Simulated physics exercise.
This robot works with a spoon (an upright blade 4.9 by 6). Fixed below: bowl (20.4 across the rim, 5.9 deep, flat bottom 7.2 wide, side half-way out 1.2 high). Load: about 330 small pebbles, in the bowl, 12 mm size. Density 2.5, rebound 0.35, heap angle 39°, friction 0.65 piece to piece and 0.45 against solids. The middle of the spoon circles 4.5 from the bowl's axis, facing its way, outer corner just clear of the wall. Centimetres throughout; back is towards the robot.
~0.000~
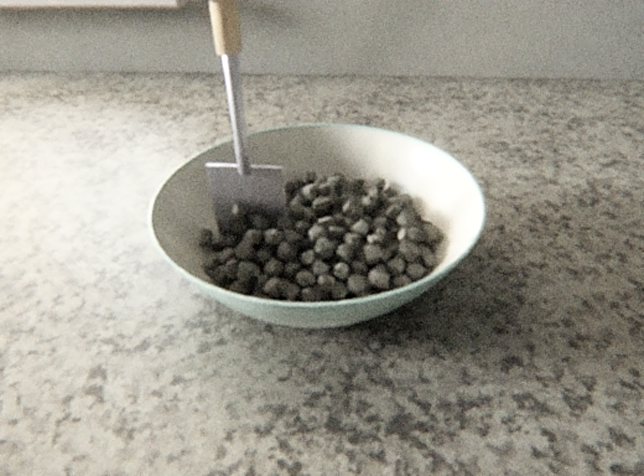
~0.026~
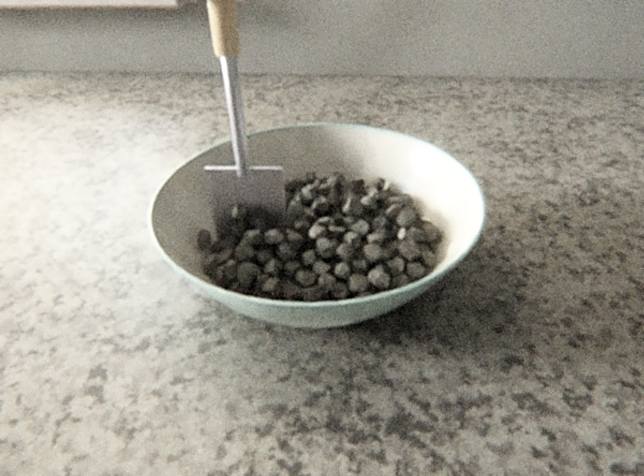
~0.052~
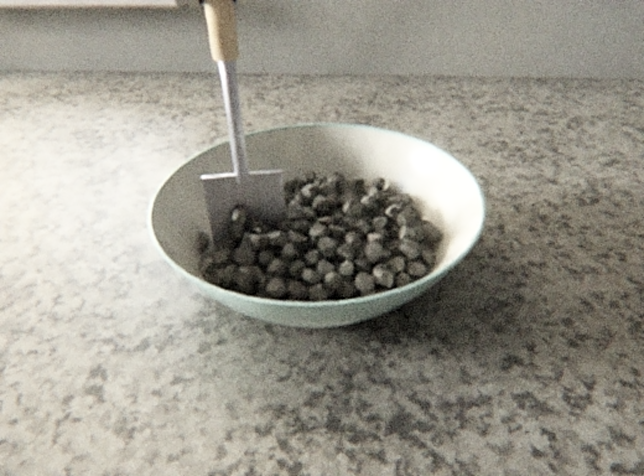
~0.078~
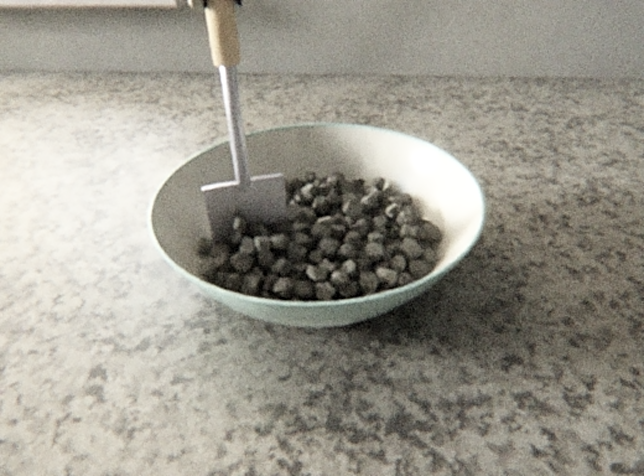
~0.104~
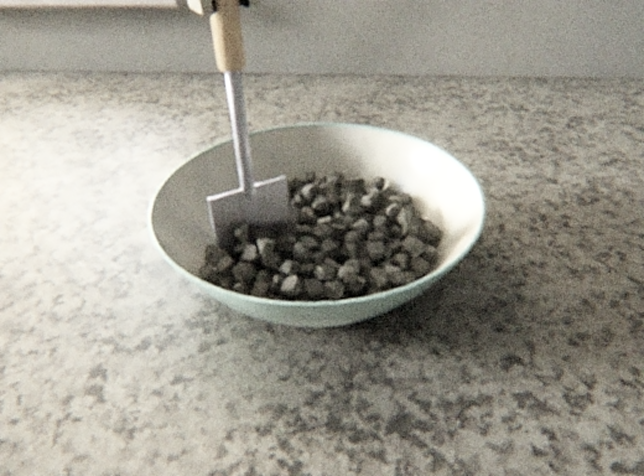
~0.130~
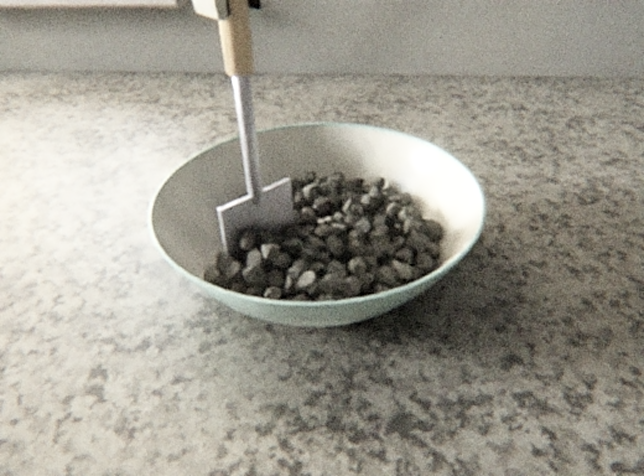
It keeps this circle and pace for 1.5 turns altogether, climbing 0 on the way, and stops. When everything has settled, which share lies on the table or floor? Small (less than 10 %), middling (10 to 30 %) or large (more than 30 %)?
A middling share, 10 to 30 %, ends on the table or floor.
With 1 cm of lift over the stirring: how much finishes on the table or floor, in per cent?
About 15 per cent.
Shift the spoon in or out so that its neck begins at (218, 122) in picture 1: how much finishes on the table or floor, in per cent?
About 25 per cent.
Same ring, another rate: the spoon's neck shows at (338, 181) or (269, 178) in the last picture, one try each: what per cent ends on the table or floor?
About 55 and 30 per cent.
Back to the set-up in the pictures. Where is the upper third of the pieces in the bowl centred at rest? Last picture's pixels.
Around (396, 186).
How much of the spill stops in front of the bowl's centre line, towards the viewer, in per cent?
Some 50 per cent.
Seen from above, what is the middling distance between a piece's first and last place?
About 10 cm.
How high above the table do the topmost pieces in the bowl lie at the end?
About 7.5 cm.
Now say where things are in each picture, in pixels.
The first picture shows spoon neck at (242, 144), 0° round; upper third of the load around (325, 228), from x 205 to 430, top at y 180; 333 in the bowl.
The second picture shows spoon neck at (241, 146), 4° round; upper third of the load around (325, 230), from x 205 to 430, top at y 180.
The third picture shows spoon neck at (239, 152), 14° round; upper third of the load around (319, 234), from x 200 to 430, top at y 180.
The fourth picture shows spoon neck at (240, 158), 25° round; upper third of the load around (319, 235), from x 205 to 430, top at y 180.
The fifth picture shows spoon neck at (245, 165), 36° round; upper third of the load around (319, 242), from x 210 to 430, top at y 180.
The sixth picture shows spoon neck at (253, 171), 48° round; upper third of the load around (324, 247), from x 215 to 435, top at y 180; 333 in the bowl.
By 0.58 s, 241° round, highest piece 8 above the table; 317 in the bowl, 10 on the table or floor, 6 in flight or on the tool.
By 1.03 s, 75° round, highest piece 8 above the table; 296 in the bowl, 34 on the table or floor, 3 in flight or on the tool.
By 1.45 s, 180° round, highest piece 7 above the table; 284 in the bowl, 48 on the table or floor, 1 in flight or on the tool.
By 2.15 s, 180° round, highest piece 7 above the table; 284 in the bowl, 49 on the table or floor.
Final count, 284 in the bowl, 49 on the table or floor. That is 15 % on the table or floor.
